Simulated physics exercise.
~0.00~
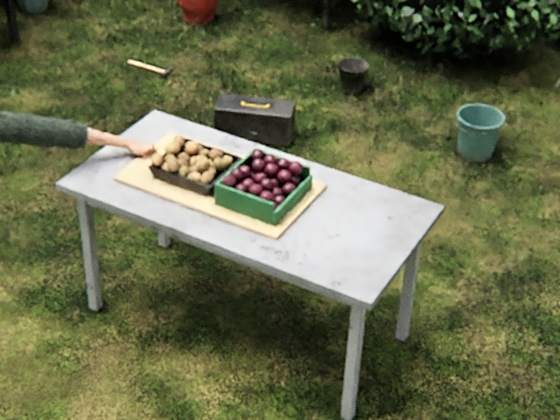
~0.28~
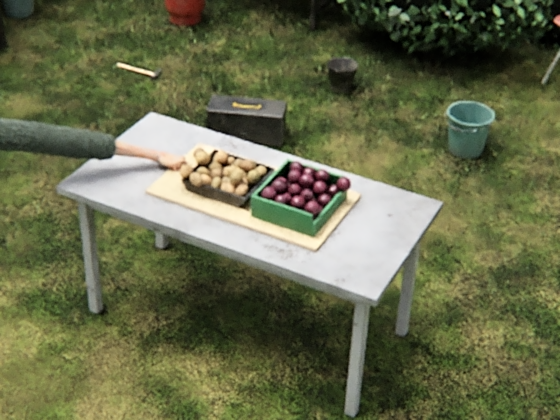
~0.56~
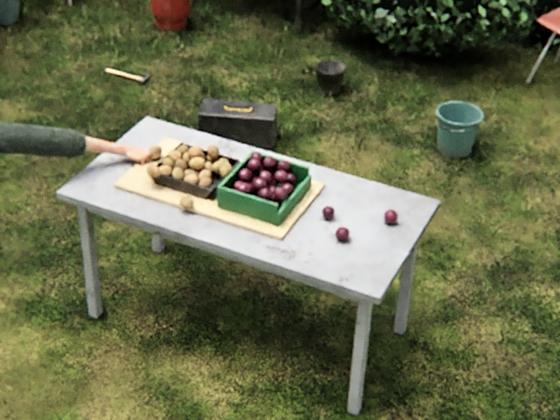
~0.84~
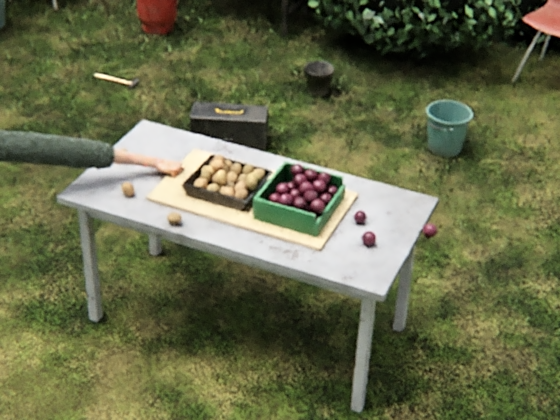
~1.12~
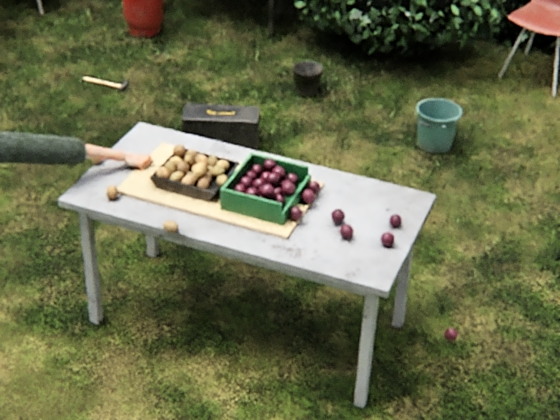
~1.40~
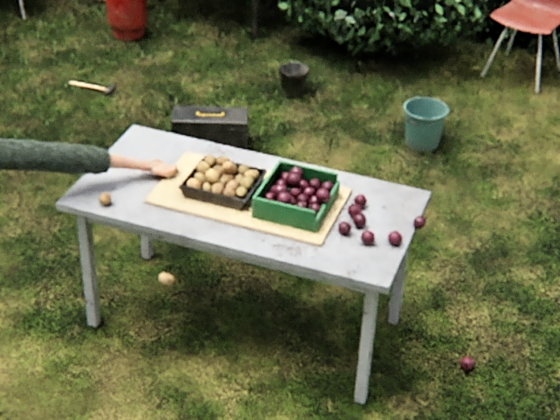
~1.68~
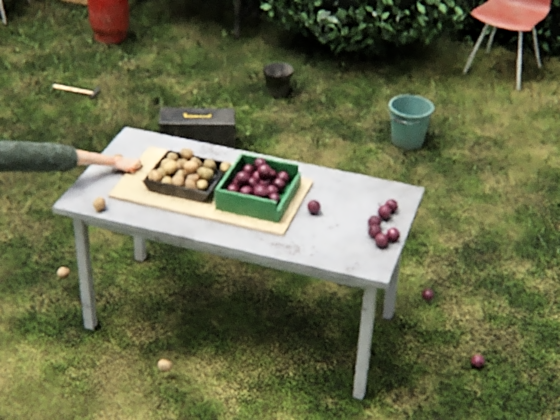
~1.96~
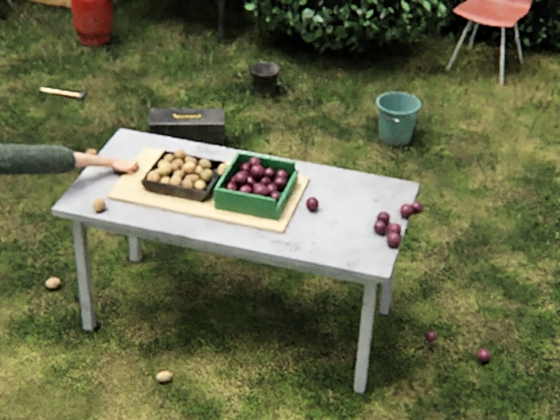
A hand shakes a board of potatoes and red onions, spilling some onto the grass.
